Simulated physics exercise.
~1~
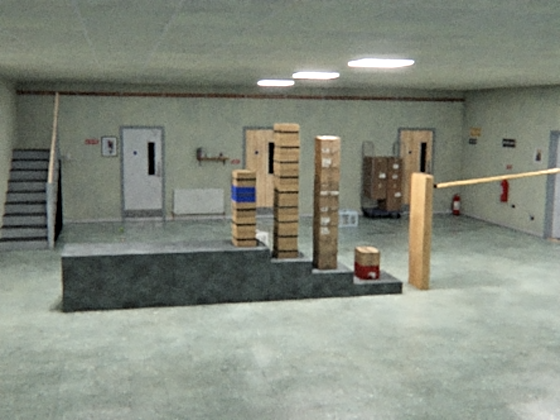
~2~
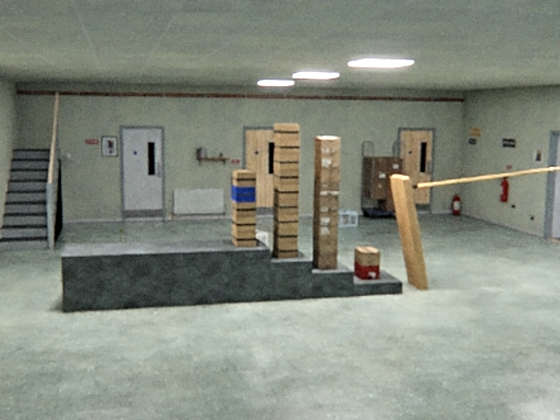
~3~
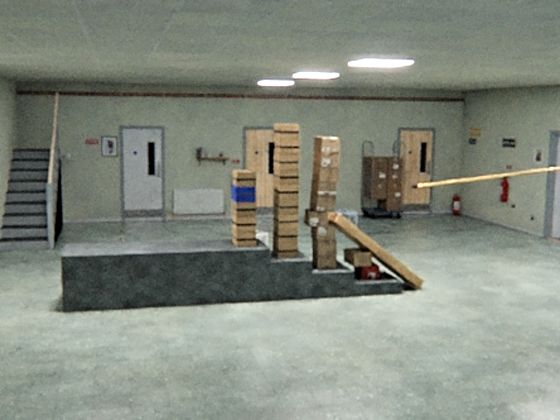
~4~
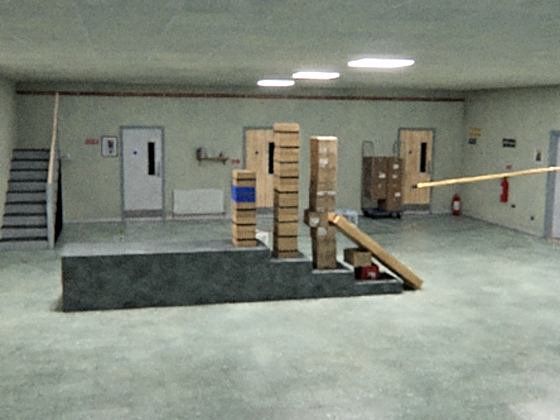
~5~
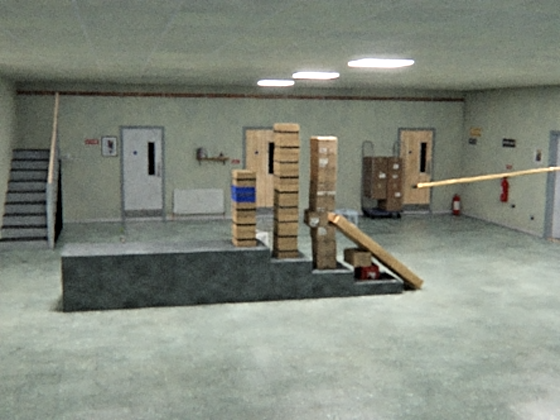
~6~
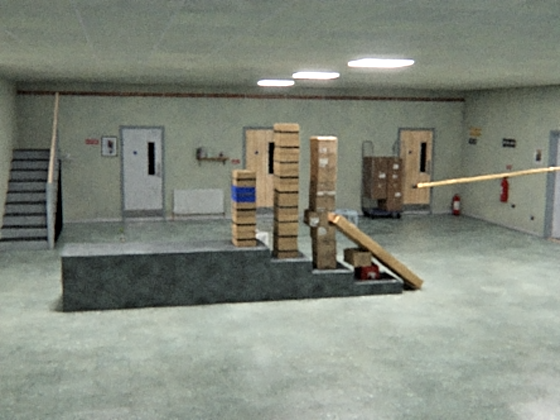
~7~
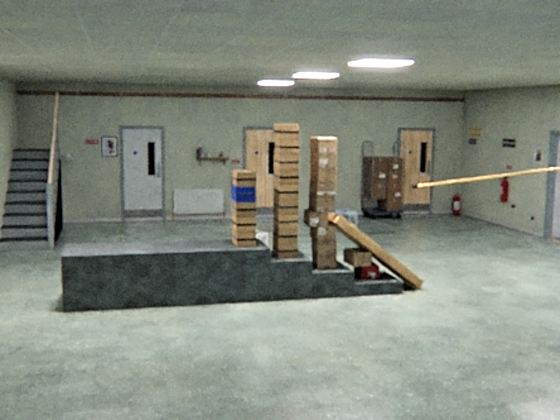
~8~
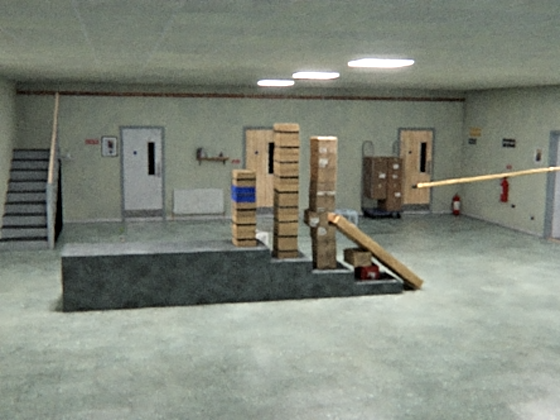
A low grey platform with steps descending to the right stands in a pale green hall, seen from a fixed view across the floor, with piles of brown parcels on it, one parcel blue and a low one red. A tall wooden board stands upright at the right end, touched by a long pole reaching in from the right. The pole pushes the board leftward until it tips over. It falls against the nearest tall pile, jolting some of its parcels slightly askew. The board rests there, slanting, and every pile stays standing.
